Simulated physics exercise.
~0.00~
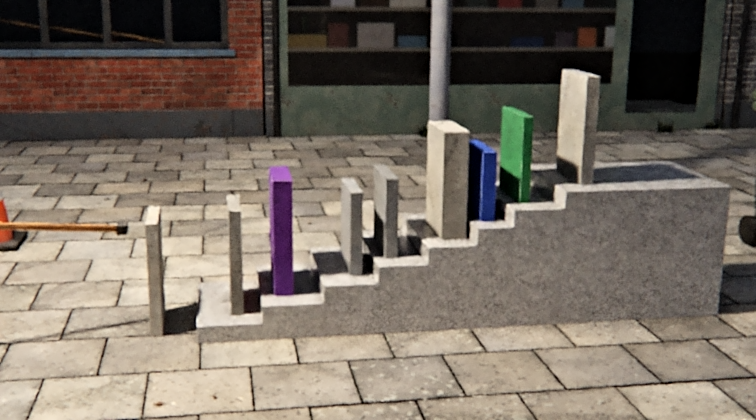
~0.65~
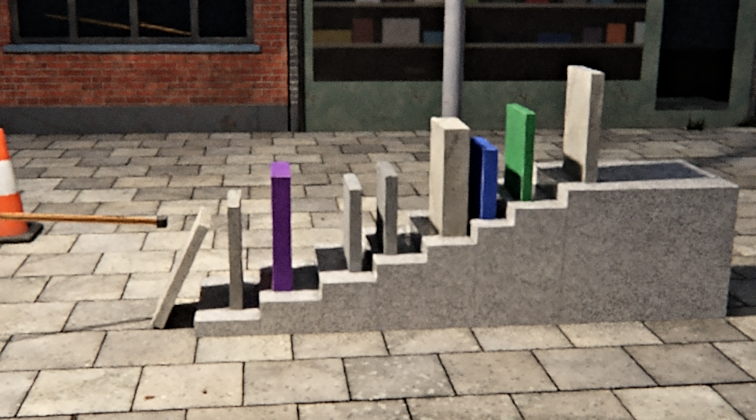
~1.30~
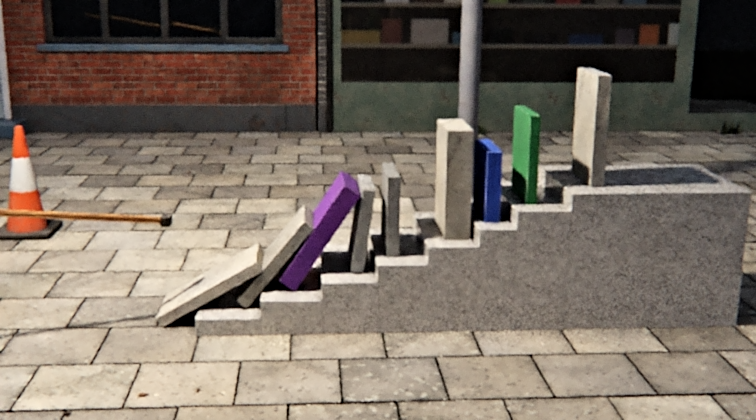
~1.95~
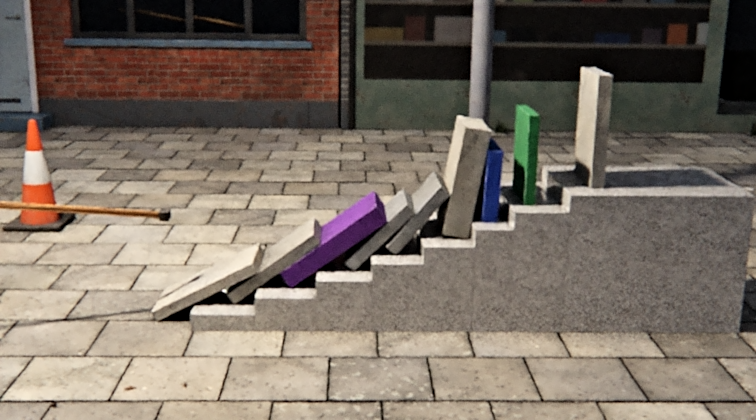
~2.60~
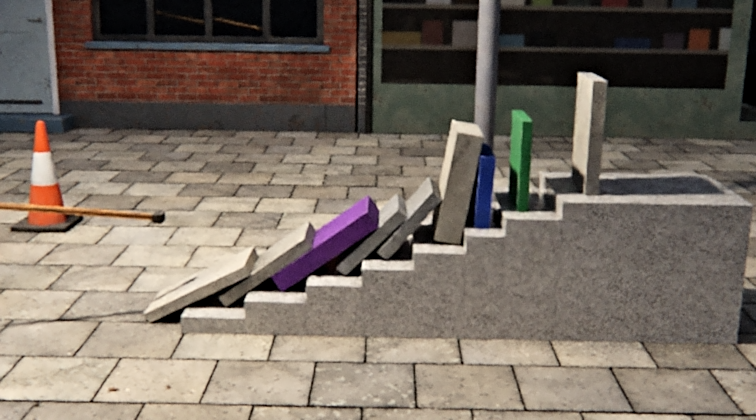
On a paved street outside a brick building, a pole tipped the first slab in a row climbing some low steps, and the slabs beyond toppled rightward, purple one included, until a taller pale slab barely leaned and the blue and green ones stayed upright.
